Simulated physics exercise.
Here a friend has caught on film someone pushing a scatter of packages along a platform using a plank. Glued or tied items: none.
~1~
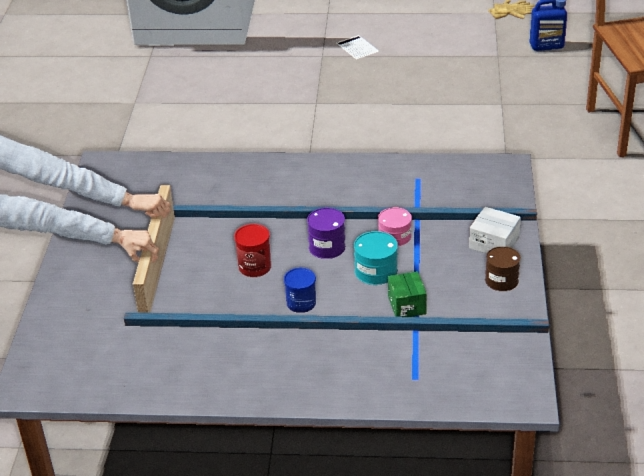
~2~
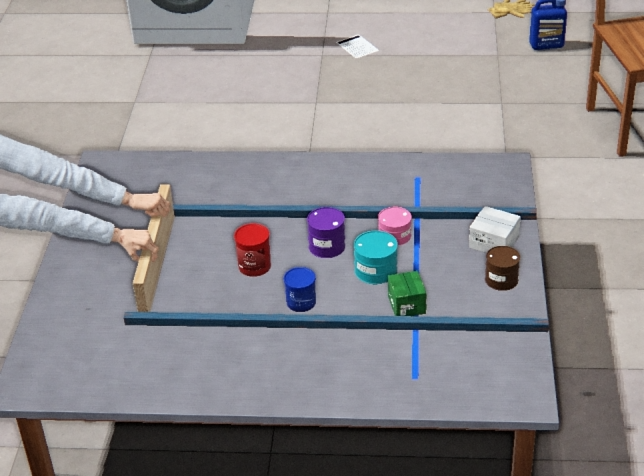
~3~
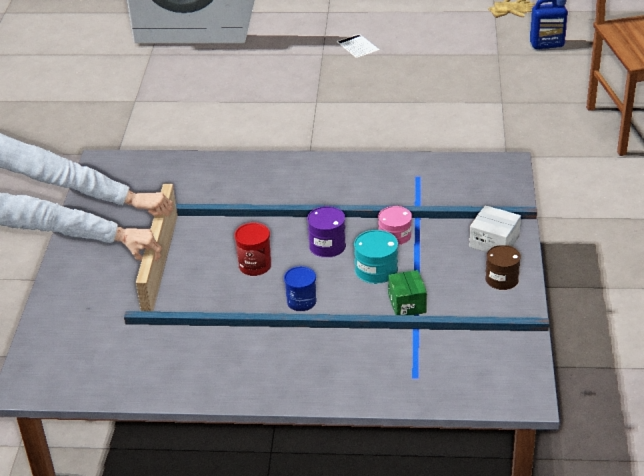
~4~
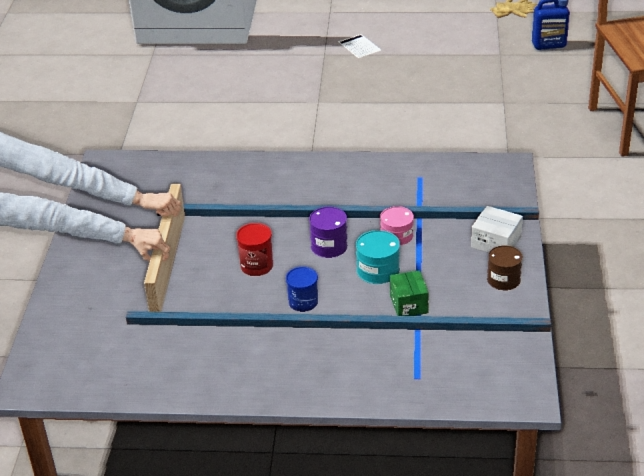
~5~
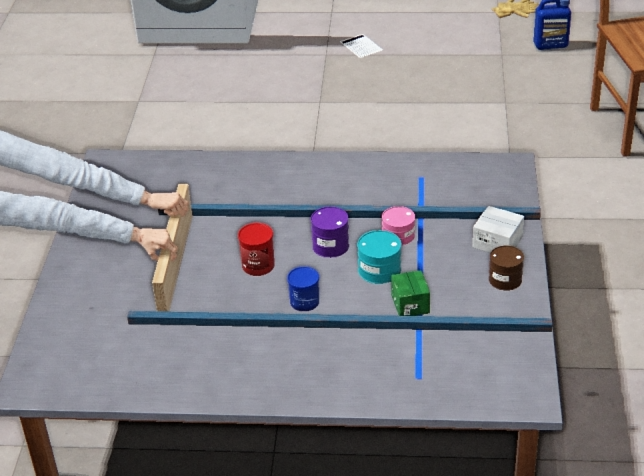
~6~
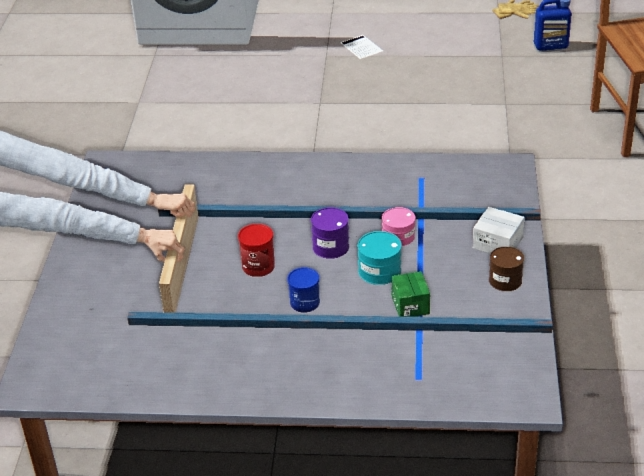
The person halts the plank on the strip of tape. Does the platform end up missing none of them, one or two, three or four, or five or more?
It is going to spill none of them.
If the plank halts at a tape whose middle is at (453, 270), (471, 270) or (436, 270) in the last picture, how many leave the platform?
Counts per try: 0; 1; 0.
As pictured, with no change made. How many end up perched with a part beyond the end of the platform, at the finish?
0 in all.
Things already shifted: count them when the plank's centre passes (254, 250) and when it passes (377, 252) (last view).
At the first place 1, at the second 6.
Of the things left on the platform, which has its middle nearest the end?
The brown canister is the one.
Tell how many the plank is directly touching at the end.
That number would be 3.
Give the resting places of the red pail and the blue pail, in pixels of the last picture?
Positions - first (437, 259), then (435, 291).
A little later, none off yet; brown canister at rest near (506, 269); white parcel at rest near (499, 233); green parcel at rest near (411, 295).
Next, none off yet; brown canister at rest near (506, 269); white parcel at rest near (499, 233); green parcel shifted a little near (420, 295).
When it is over, the number that fall off is zero.
